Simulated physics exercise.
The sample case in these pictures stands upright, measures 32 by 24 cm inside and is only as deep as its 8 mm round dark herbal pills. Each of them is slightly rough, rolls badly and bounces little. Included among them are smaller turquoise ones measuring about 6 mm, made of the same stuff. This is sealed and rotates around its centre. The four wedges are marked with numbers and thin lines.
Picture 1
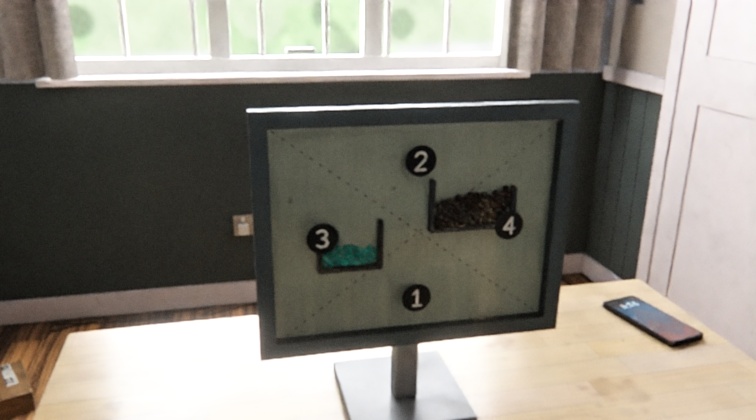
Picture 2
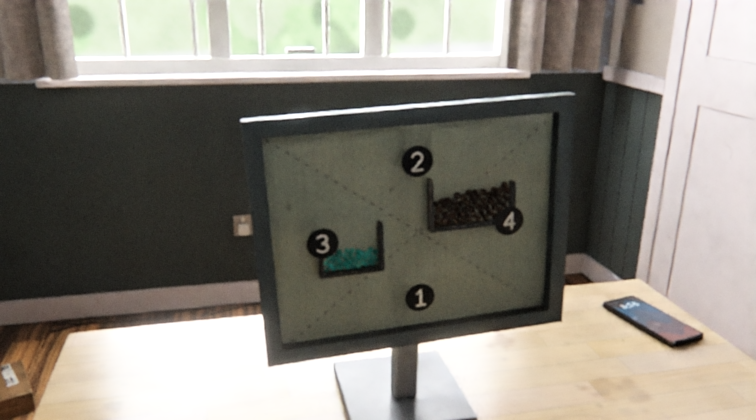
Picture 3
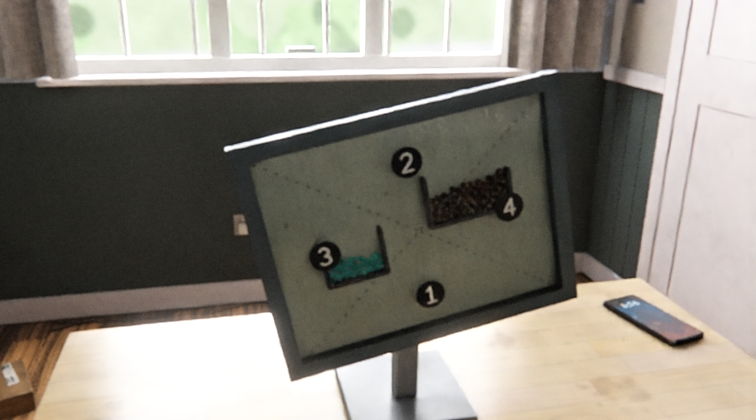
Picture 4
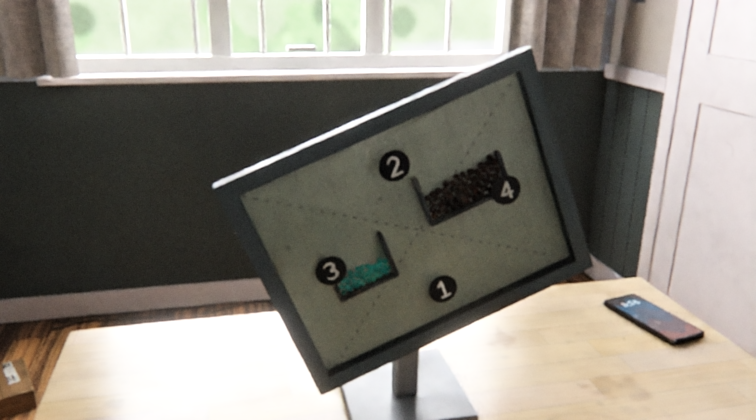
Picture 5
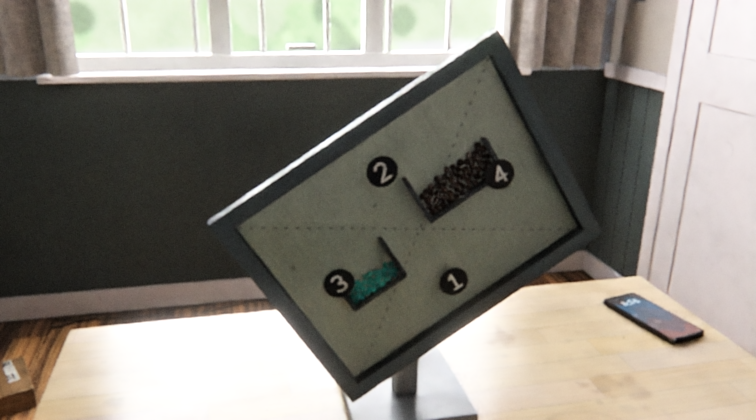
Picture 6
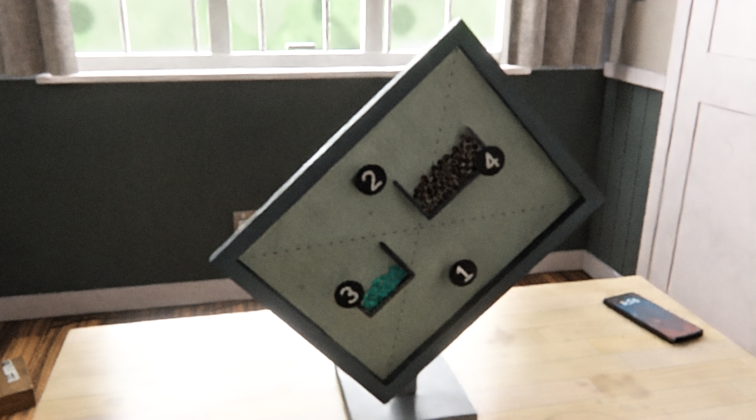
In a room with dark green walls and a bright curtained window, a fixed camera looks slightly down at a pale wooden table. A framed grey-green panel on a metal stand carries four numbered black discs and two open trays, turquoise pieces lower left and dark ones upper right, with a phone lying to the right. The panel turns steadily anticlockwise, carrying trays and discs round, while the pieces stay heaped inside.
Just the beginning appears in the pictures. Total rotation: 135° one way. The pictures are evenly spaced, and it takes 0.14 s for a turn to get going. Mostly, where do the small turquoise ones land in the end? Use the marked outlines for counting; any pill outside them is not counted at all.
The one marked 3.
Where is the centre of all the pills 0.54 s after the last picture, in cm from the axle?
The middle sits around 1 cm left of it and 5 cm below it.
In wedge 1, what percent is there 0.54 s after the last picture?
It works out at roughly 0 per cent.
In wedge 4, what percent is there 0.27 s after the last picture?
The share there is close to 40 per cent.
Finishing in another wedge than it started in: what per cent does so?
Close to 55 in a hundred.
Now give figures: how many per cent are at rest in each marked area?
In per cent: Wedge 1 holds 0, wedge 2 holds 45, wedge 3 holds 55, wedge 4 holds 0.
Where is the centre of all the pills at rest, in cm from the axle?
About 2 cm right and 15 cm below.
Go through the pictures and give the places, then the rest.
In the first frame, level; about 100 pills; load centre (422, 229); top pill (506, 189); no. 1 (416, 298), no. 2 (421, 161), no. 3 (322, 239), no. 4 (509, 225).
In the second frame, turned 3° anticlockwise; load centre (422, 228); top pill (504, 185).
In the third frame, turned 12° anticlockwise; load centre (423, 227); top pill (499, 172); wall ends (423, 180) to (507, 169), (323, 261) to (379, 229).
In the fourth frame, turned 22° anticlockwise; load centre (423, 225); top pill (490, 157).
In the fifth frame, turned 33° anticlockwise; load centre (422, 223); top pill (477, 145).
In the sixth frame, turned 43° anticlockwise; load centre (420, 223); top pill (463, 138); no. 1 (463, 273), no. 2 (371, 180), no. 3 (349, 294), no. 4 (490, 161).
Then, 0.27 s after the last picture, it stands 78° anticlockwise; the pills' middle is 1 cm left of and level with the centre; no. 2, 20 %, no. 3, 40 %, no. 4, 40 %; small ones, no. 3, 100 %.
Then, 0.54 s after the last picture, it stands 114° anticlockwise; the pills' middle is 1 cm left of and 5 cm below the centre; no. 2, 35 %, no. 3, 45 %, no. 4, 20 %; small ones, no. 3, 100 %.
Then, 0.77 s after the last picture, it stands 135° anticlockwise; the pills' middle is 1 cm right of and 13 cm below the centre; no. 2, 45 %, no. 3, 55 %; small ones, no. 3, 100 %.
All still 1.4 s after it, it stands 135° anticlockwise; no. 1, 0 %, no. 2, 45 %, no. 3, 55 %, no. 4, 0 %; small ones, no. 3, 100 %.
